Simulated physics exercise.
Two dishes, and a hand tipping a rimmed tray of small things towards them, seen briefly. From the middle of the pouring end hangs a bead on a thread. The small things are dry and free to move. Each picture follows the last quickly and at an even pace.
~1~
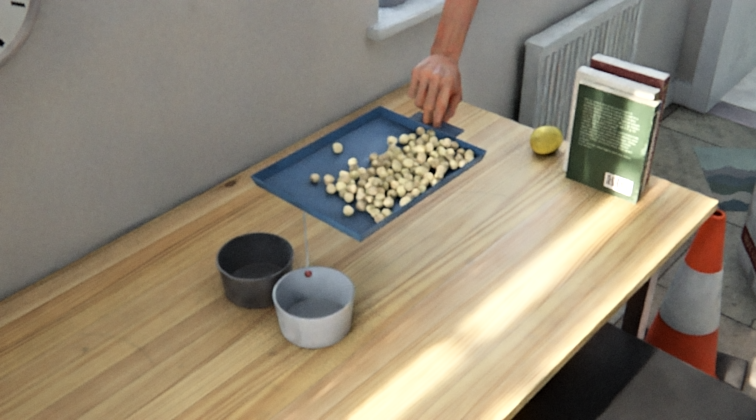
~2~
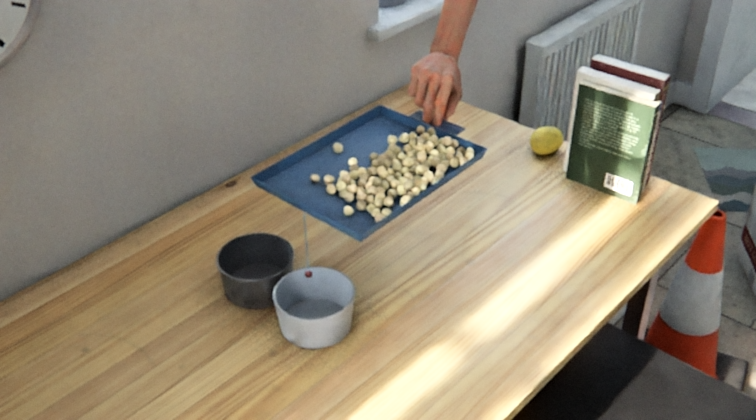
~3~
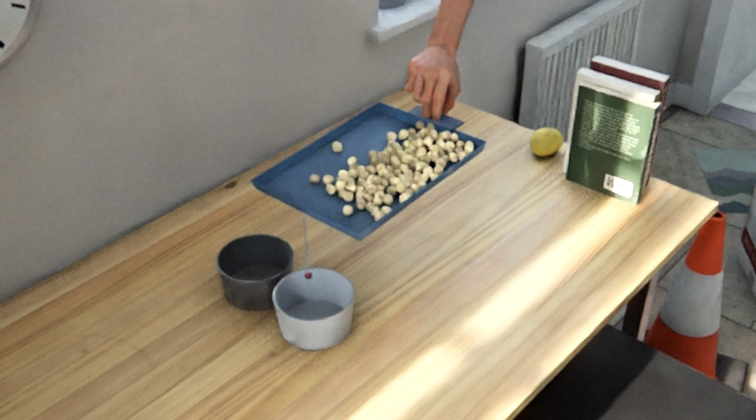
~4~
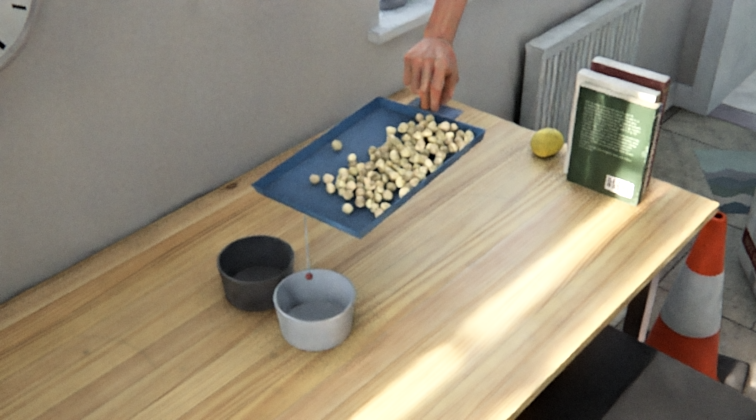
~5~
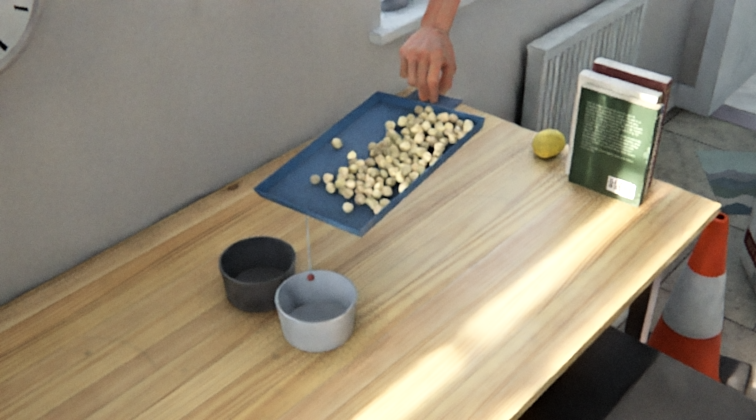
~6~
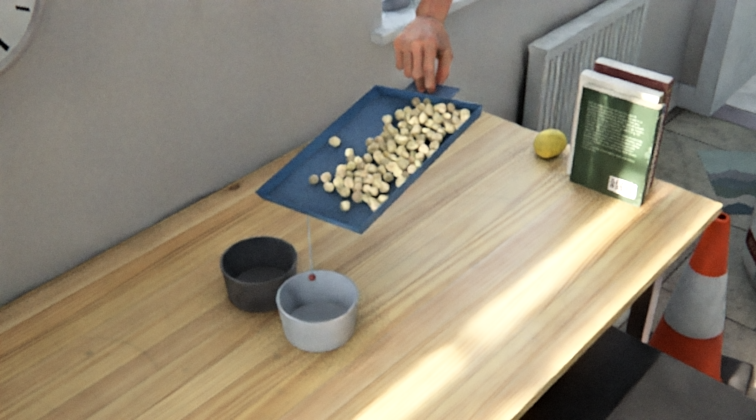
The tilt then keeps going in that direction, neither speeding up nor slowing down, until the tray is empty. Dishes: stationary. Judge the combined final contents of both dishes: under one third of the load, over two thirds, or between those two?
The dishes will end up with above two thirds of the load.
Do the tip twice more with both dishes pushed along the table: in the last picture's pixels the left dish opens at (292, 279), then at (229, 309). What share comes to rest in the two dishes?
Trial 1 40%, trial 2 0%.
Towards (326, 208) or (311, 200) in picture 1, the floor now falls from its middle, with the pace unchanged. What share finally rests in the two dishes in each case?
For the first aim it is 30 in a hundred, for the second 50 in a hundred.
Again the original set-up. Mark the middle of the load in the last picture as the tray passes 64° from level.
The middle of the pieces sits at roughly (282, 192).
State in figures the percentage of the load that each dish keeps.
Left dish around 90, right dish around 0, both in a hundred.
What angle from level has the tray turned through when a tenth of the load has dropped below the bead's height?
I'd say it is tilted about 60°.
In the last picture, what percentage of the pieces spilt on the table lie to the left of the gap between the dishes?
80 per cent, about.
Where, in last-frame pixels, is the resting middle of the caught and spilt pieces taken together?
The centre comes to rest close to (265, 279).
Shortly afterwards, tray tipped steeply; the bulk on the tray; a little in the left dish; only a few outside both; a little in the air.
Next, tray tipped past a quarter turn; only a few on the tray; only a few in the right dish; the bulk in the left dish; a little outside both; only a few in the air.
Some moments later, tray tipped past a quarter turn; only a few in the right dish; the bulk in the left dish; a little outside both.
In the end, tray tipped past a quarter turn; only a few in the right dish; the bulk in the left dish; a little outside both.
